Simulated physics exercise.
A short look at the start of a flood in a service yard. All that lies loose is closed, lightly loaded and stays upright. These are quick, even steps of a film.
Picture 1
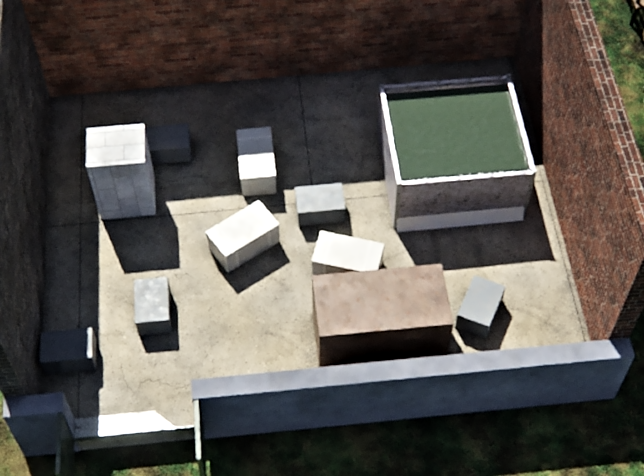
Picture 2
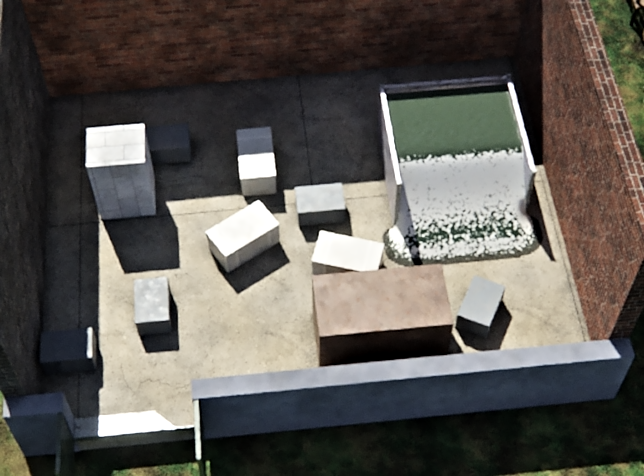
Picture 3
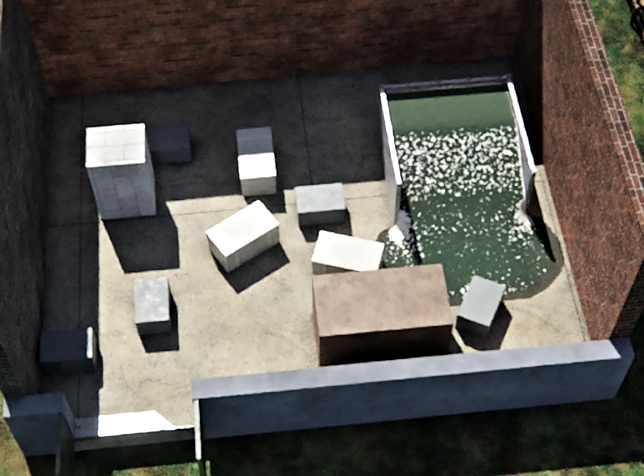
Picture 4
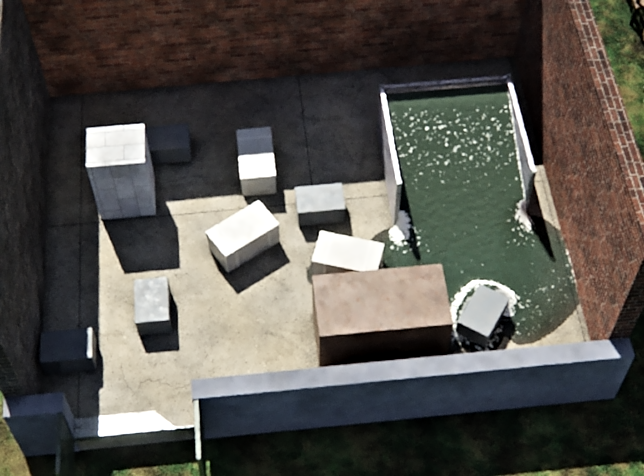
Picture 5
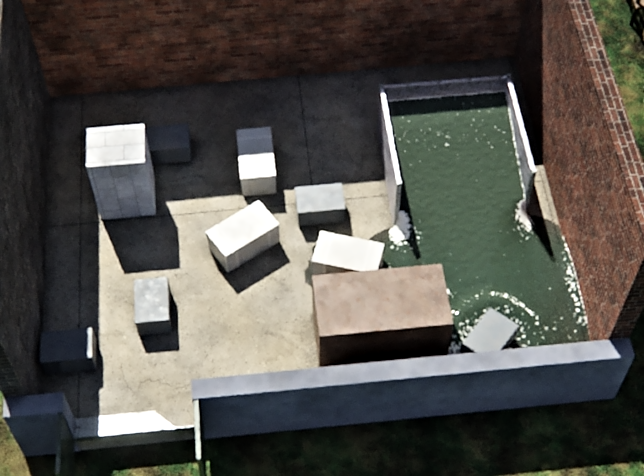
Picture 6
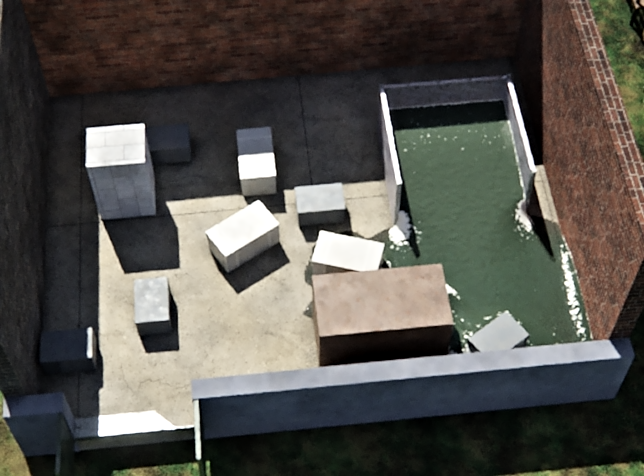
Green water pours from an open tank across the yard and pushes one gray crate.
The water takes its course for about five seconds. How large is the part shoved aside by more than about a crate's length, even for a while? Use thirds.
Share: Between one and two thirds.
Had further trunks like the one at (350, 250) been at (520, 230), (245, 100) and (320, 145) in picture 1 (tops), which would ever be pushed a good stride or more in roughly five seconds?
In that order: Moved that far, short of that, not that far.
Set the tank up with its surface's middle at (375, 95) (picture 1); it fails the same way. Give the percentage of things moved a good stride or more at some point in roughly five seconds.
About 50 per cent.
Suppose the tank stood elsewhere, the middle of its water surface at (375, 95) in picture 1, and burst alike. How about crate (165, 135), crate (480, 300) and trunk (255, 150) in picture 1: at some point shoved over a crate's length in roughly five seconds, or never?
One after the other: Never so far, moved that far, less than that.
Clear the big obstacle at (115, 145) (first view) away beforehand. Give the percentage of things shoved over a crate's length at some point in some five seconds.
Close to 50 %.
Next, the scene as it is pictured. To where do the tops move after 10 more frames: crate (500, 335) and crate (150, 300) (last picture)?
Close to (564, 303) and (118, 306).
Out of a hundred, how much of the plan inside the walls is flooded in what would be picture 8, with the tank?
Close to 30 %.
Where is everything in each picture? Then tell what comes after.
The first frame shows a crate at (482, 300) rests on the ground; a trunk at (348, 252) rests on the ground; 0 of 8 have shifted.
The second frame shows a crate at (482, 300), on the bottom; a trunk at (348, 252), on the bottom; 0 of 8 have shifted.
The third frame shows a crate at (482, 300), on the bottom; a trunk at (348, 252) rests on the ground; 0 of 8 have shifted.
The fourth frame shows a crate at (484, 310) rests on the ground, close to its start; a trunk at (348, 252) rests on the ground; 1 of 8 have shifted.
The fifth frame shows a crate at (491, 334) rests on the ground, a stride from its start; a trunk at (348, 252) rests on the ground; 1 of 8 have shifted.
The sixth frame shows a crate at (499, 337), on the bottom, a stride from its start; a trunk at (348, 252), on the bottom; 1 of 8 have shifted.
A moment on, 1 of 8 are well off their spots; 1 afloat.
Next, 2 of 8 are well off their spots; 1 afloat.
Later, 3 of 8 are well off their spots; 3 afloat.
In the end, 4 of 8 are well off their spots, and 4 have been at some point; 2 afloat.
